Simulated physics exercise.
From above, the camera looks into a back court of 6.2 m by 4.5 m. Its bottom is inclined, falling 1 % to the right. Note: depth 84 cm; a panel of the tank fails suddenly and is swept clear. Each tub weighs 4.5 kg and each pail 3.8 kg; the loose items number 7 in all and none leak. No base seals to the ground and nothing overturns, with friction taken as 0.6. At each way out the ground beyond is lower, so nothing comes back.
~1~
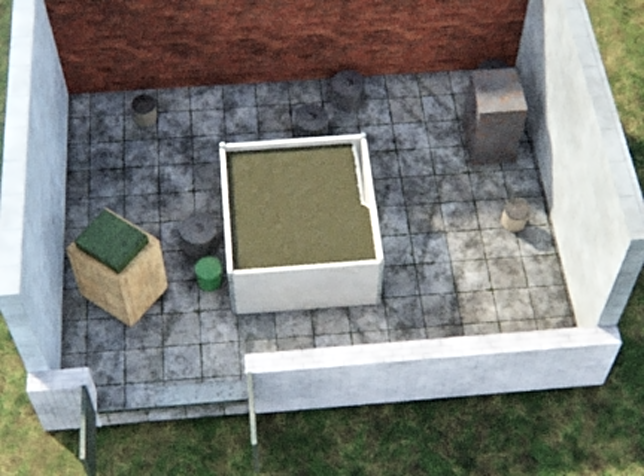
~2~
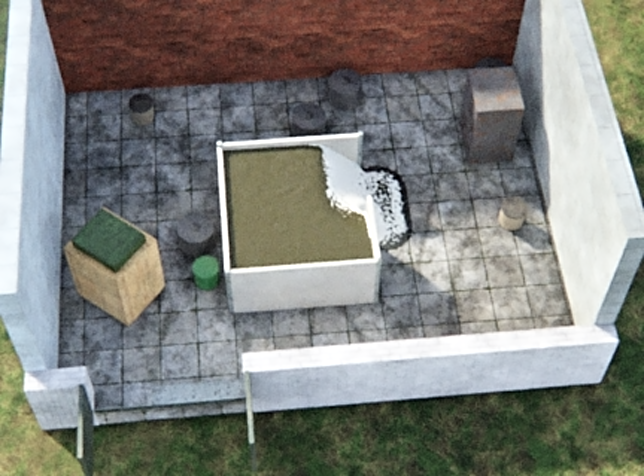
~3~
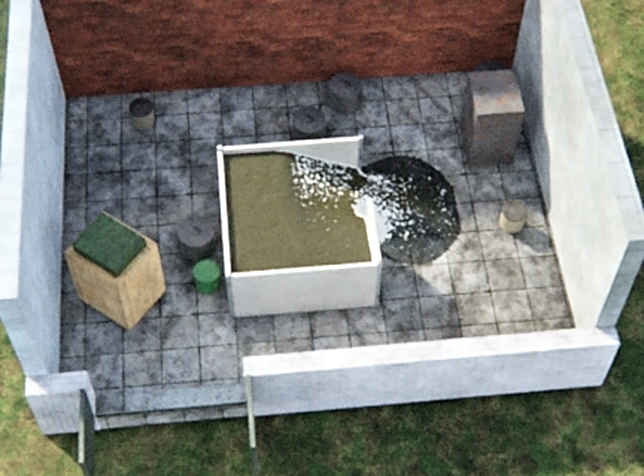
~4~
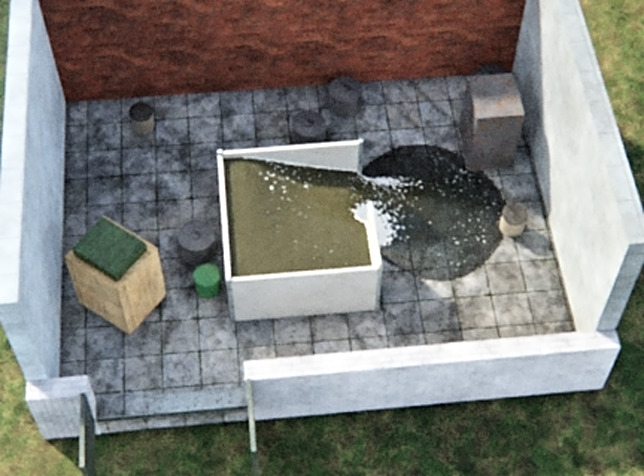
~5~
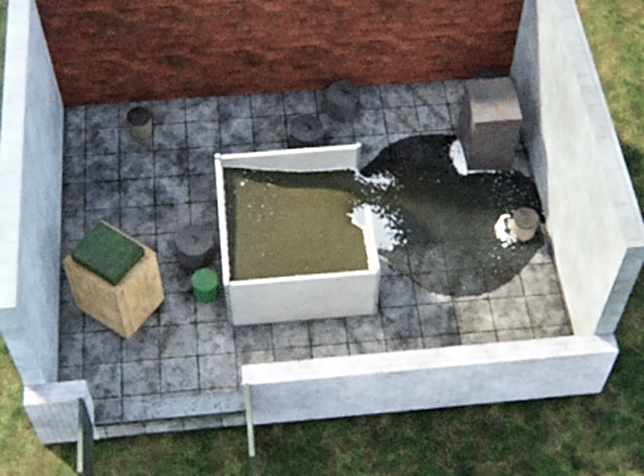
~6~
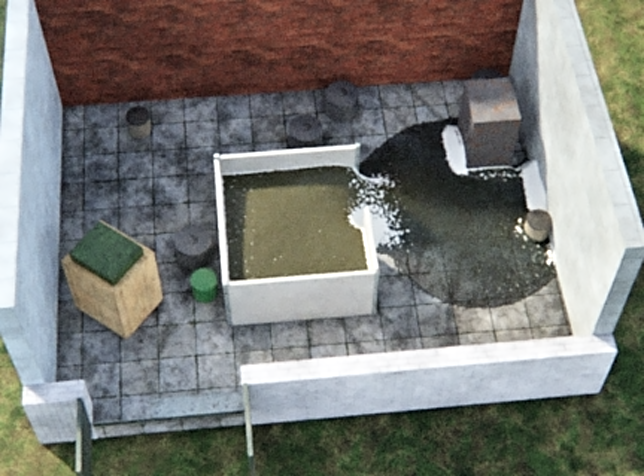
A square tank opens on its right side, and water spreads rightward across the tiled court.
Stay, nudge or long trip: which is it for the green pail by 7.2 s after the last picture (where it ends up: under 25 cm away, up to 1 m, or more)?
By then the green pail has gone a modest distance.
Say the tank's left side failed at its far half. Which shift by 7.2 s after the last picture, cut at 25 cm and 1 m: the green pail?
The green pail is swept a long way.
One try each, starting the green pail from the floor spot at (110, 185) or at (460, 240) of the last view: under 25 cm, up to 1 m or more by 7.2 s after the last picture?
Run one, it gets swept far; run two, it gets swept far.
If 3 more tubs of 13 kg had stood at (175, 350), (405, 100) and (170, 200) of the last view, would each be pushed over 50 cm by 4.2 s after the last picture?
From first to last: Surpasses it, surpasses it, does not reach it.
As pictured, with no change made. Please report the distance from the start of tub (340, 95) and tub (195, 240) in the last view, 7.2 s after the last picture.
The first ends 350 cm from its start, the second 40 cm.
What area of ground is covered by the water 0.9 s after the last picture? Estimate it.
Near 11.0 m2 in all.
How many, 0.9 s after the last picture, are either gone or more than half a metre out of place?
Result: 1.
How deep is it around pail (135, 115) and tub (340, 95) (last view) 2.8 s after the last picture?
2 and 5 cm.
Then, 0.9 s after the last picture the green pail is near (203, 279), 0.0 m from its start, aground; 0 of 7 are out; 2 afloat.
Then, 2.8 s after the last picture the green pail is near (203, 279), 0.0 m from its start, aground; 0 of 7 are out; 3 afloat.
Then, 4.8 s after the last picture the green pail is near (203, 279), 0.0 m from its start, aground; 0 of 7 are out; 4 afloat.
Then, 7.2 s after the last picture the green pail is near (197, 312), 0.5 m from its start, afloat; 0 of 7 are out; 7 afloat.
